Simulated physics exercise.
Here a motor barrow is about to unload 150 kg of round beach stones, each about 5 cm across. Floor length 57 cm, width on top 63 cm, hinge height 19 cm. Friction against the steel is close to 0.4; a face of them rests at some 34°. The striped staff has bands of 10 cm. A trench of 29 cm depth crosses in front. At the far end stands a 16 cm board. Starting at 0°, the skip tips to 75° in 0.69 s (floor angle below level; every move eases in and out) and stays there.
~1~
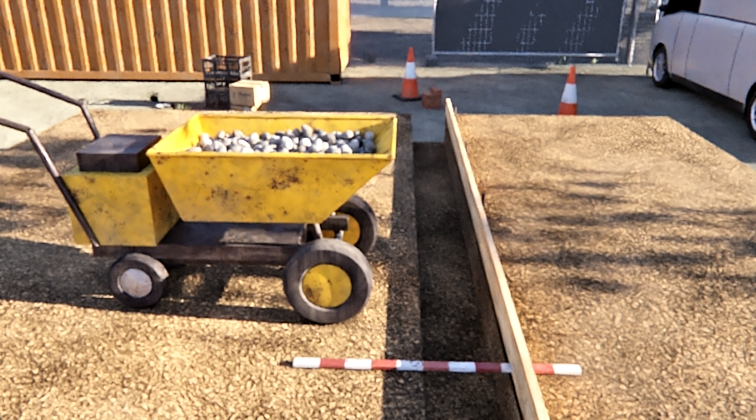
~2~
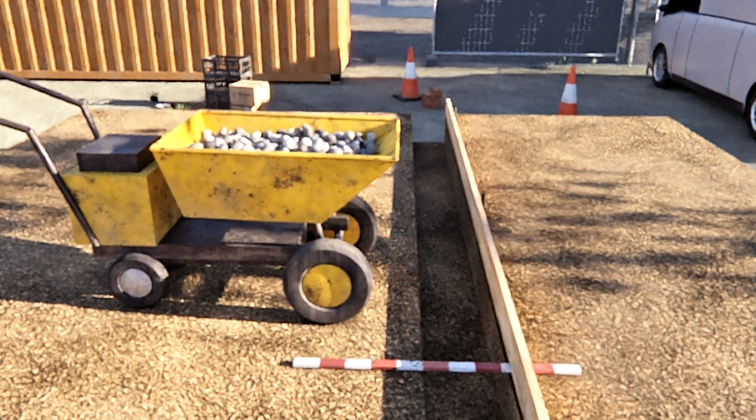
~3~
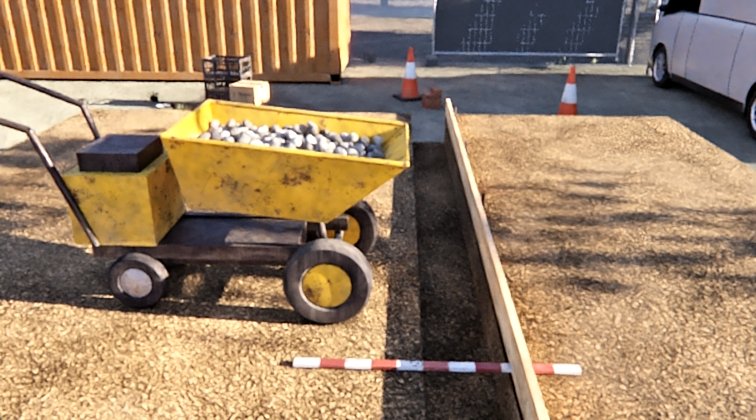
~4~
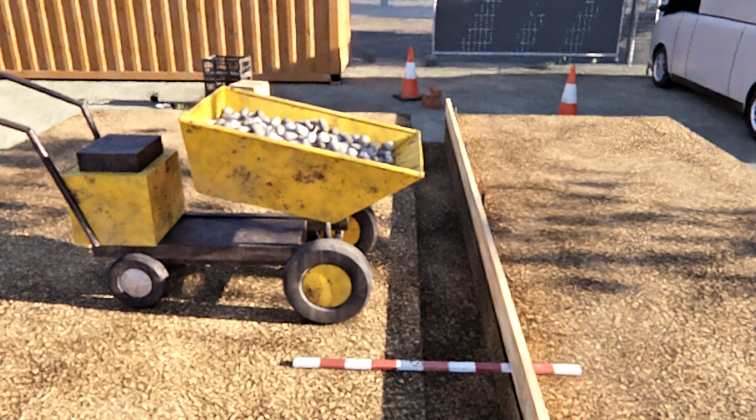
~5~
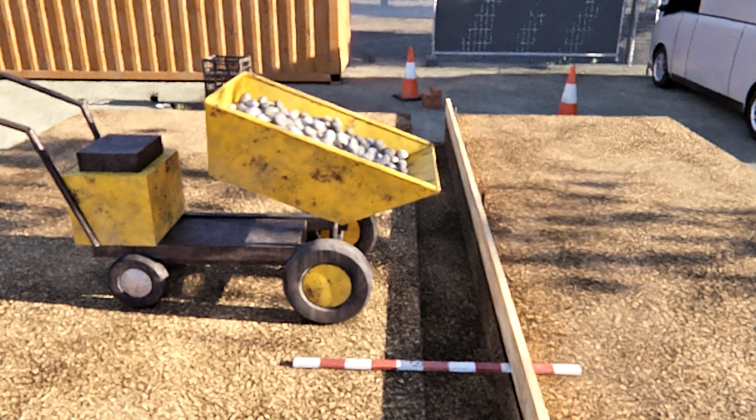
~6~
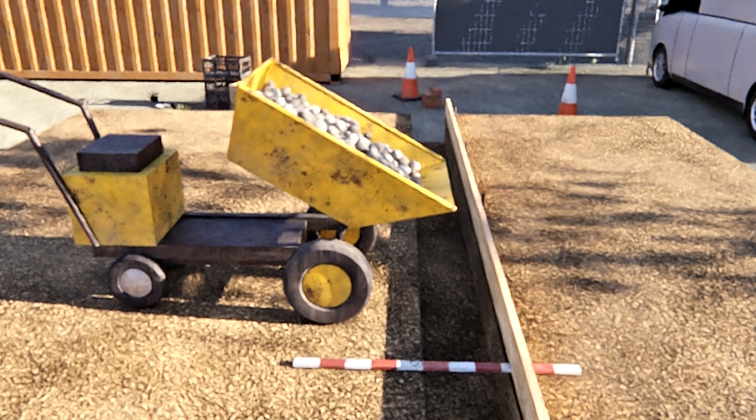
To begin with, a yellow motor barrow loaded with grey rounded stones sits level on gravelly ground, left of a trench edged by a long board. Its skip then tilts gradually, the back end rising while the lip swings rightward and down over the trench, stones still inside.
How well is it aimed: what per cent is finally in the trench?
Roughly 55 per cent ends in the trench.
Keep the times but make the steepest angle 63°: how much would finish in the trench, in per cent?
It would be near 30 per cent.
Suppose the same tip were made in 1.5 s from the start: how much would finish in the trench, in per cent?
In that case some 65 per cent.
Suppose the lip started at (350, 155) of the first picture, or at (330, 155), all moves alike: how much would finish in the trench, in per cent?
Near 95 per cent from the first place, 100 from the second.
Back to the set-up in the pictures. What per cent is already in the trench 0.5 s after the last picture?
About 15 per cent by then.
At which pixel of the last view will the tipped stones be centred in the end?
Around (484, 319).
Then, 0.2 s after the last picture the floor is at 64°, 100 % in the skip; the foremost stones are at (470, 253).
Then, 0.5 s after the last picture the floor is at 75°, 68 % in the skip, 16 % in the trench, 16 % past the trench; the foremost stones are at (565, 273).
Then, 0.8 s after the last picture the floor is at 75°, 30 % in the skip, 28 % in the trench, 42 % past the trench; the foremost stones are at (740, 292).
Then, 2.8 s after the last picture the floor is at 75°, 0 % in the skip, 55 % in the trench, 44 % past the trench; the foremost stones are past the picture's edge.
